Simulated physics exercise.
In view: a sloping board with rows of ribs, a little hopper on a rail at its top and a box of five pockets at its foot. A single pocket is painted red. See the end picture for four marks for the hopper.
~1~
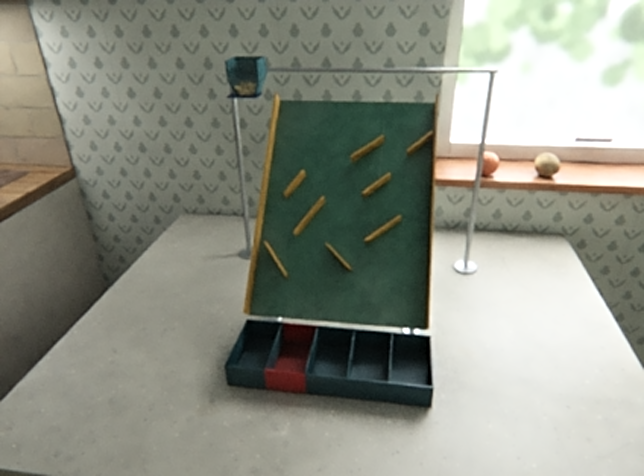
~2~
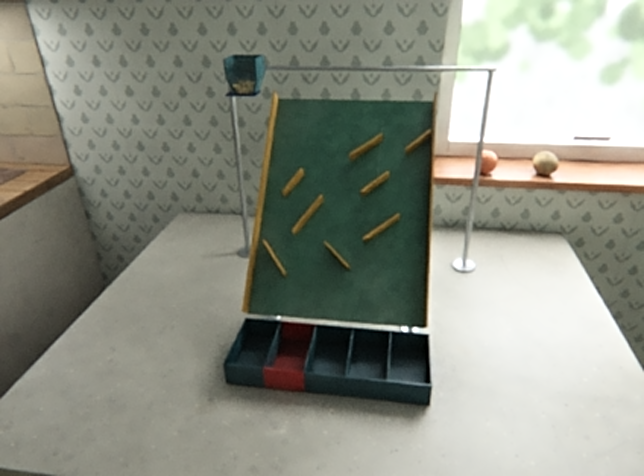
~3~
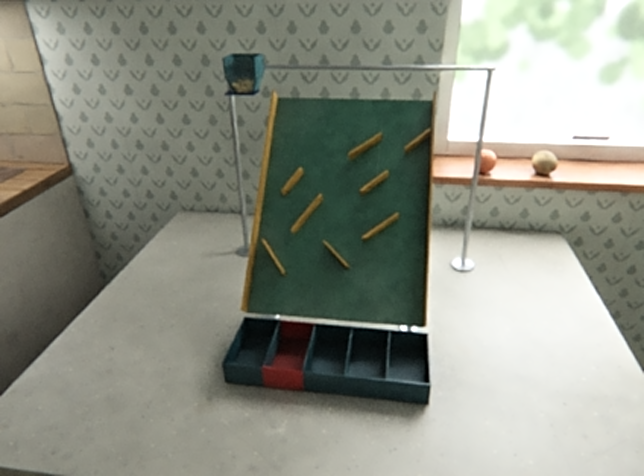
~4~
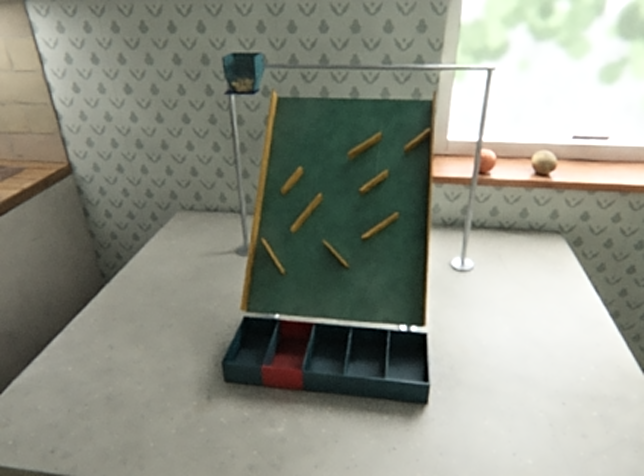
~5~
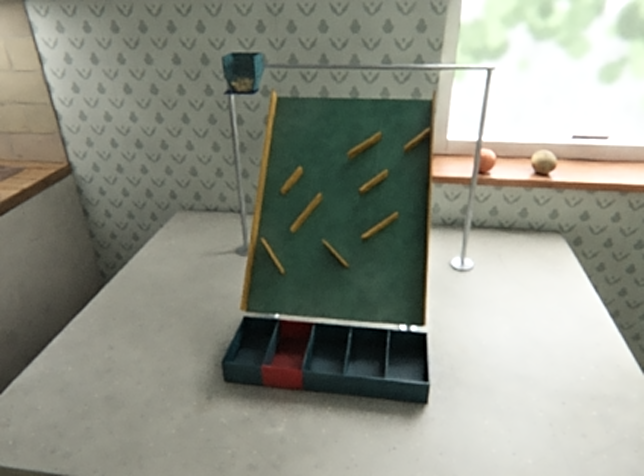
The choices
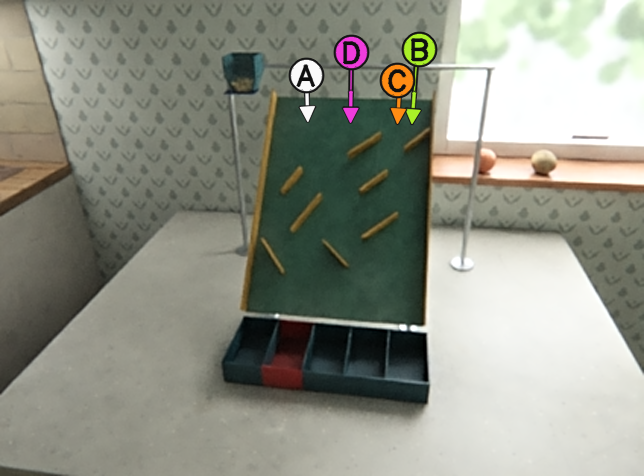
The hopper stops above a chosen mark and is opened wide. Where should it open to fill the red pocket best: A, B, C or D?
D beats the others.
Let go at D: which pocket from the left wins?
The second.
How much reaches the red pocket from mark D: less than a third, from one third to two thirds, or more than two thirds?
It is from one third to two thirds.
On the marked copy, mark A meets the board at (307, 116); mark B meets the board at (412, 118); mark C meets the board at (397, 118); mark D meets the board at (350, 117).
If A is chosen, roughly a third in the red pocket, roughly two thirds in other pockets.
If B is chosen, roughly a quarter in the red pocket, roughly two thirds in other pockets, about a tenth outside the box.
If C is chosen, about a tenth in the red pocket, the larger part in other pockets, about a tenth outside the box.
If D is chosen, roughly half in the red pocket, roughly a third in other pockets.
